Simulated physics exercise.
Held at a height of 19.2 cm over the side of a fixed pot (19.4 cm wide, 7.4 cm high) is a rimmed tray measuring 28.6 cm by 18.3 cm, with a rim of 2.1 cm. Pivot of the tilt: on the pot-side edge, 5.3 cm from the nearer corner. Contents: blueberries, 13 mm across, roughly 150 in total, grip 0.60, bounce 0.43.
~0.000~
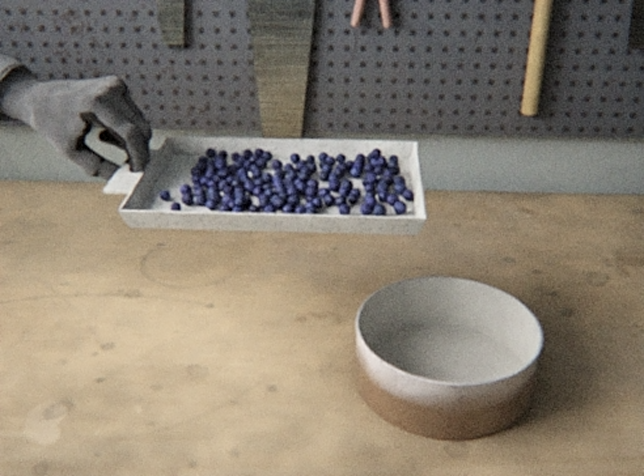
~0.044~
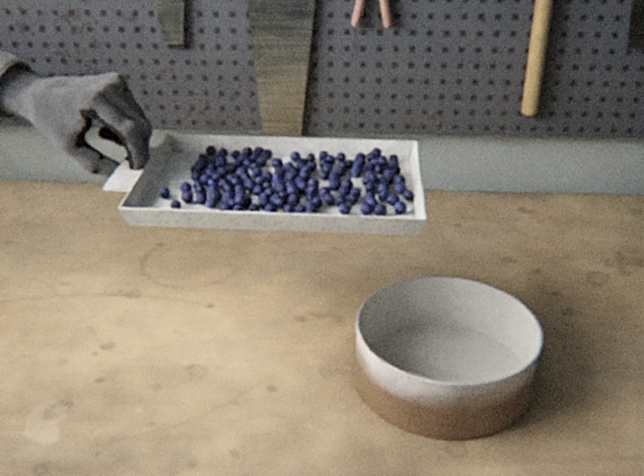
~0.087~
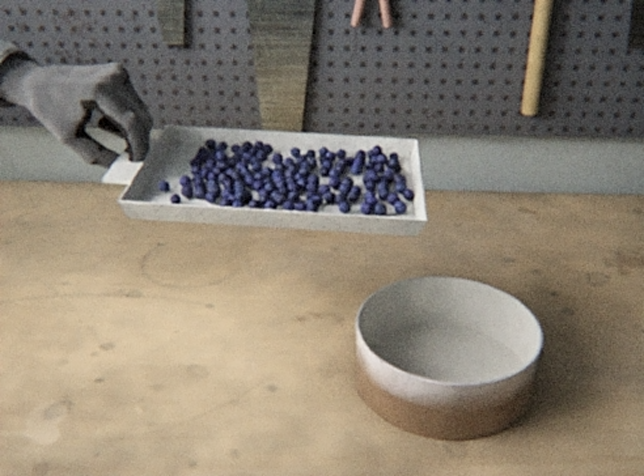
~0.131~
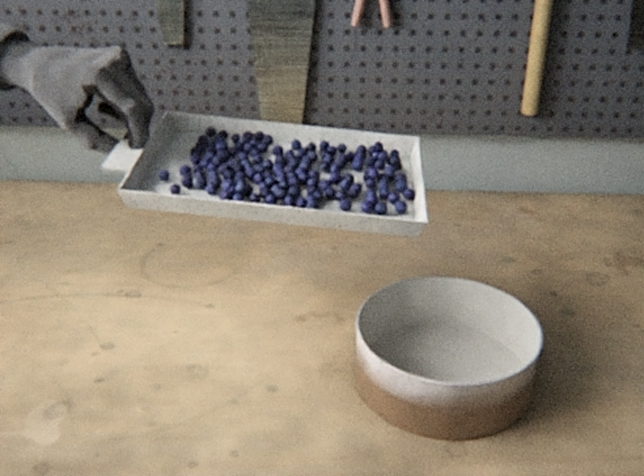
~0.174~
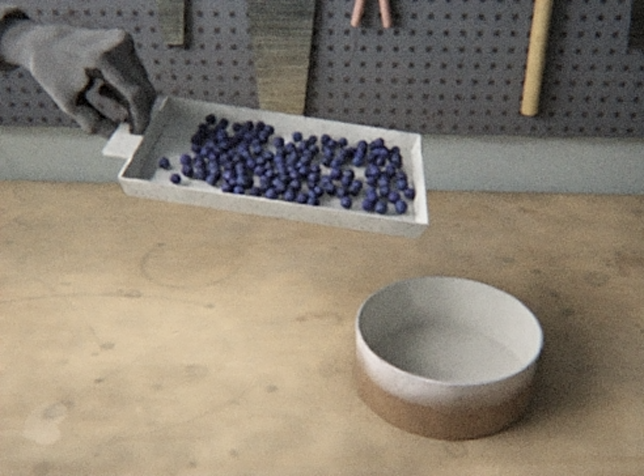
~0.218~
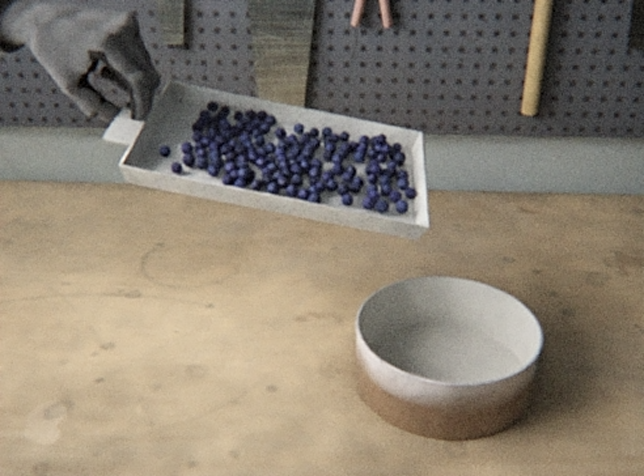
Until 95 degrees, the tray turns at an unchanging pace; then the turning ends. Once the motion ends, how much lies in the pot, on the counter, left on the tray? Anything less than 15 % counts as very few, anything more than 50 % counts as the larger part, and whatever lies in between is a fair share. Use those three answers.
Pot: The larger part. Counter: Very few. Tray: Very few.
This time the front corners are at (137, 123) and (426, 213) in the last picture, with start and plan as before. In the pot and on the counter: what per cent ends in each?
Pot: 45, counter: 55.
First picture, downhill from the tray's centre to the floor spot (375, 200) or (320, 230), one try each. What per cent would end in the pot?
That would be close to 75 per cent and then close to 60 per cent.
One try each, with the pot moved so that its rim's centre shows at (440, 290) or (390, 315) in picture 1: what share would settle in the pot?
55 % and 65 %.
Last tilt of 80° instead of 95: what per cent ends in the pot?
Estimated share: About 90 %.
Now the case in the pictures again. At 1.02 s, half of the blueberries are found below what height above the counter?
Median height: Approx. 24 cm.
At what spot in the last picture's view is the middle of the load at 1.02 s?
Close to pixel (415, 173).
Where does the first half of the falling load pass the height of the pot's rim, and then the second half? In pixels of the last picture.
(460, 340) first, (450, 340) later, roughly.
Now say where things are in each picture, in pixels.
The first frame shows tray tilt 0 degrees, front corners at (127, 208) and (419, 215); middle of the pieces at (290, 181); pot at (448, 324).
The second frame shows tray tilt 1 degrees, front corners at (127, 205) and (419, 215); middle of the pieces at (290, 180).
The third frame shows tray tilt 3 degrees, front corners at (127, 199) and (420, 216); middle of the pieces at (290, 176).
The fourth frame shows tray tilt 6 degrees, front corners at (127, 187) and (421, 218), lowest corner right front; middle of the pieces at (291, 170).
The fifth frame shows tray tilt 9 degrees, front corners at (127, 175) and (422, 220), lowest corner right front; middle of the pieces at (292, 163).
The sixth frame shows tray tilt 13 degrees, front corners at (128, 163) and (422, 222), lowest corner right front; middle of the pieces at (293, 156); pot at (448, 324). Its pace works out near 80 degrees a second.
After 0.70 s, tilt 52 degrees; the tray holds 100 %, the pot 0 %.
After 1.02 s, tilt 78 degrees; the tray holds 95 %, the pot 5 %.
After 1.43 s, tilt 95 degrees; the tray holds 0 %, the pot 95 %.
By 2.0 s all is still; pot 100 %, counter 0 %, tray 0 %.
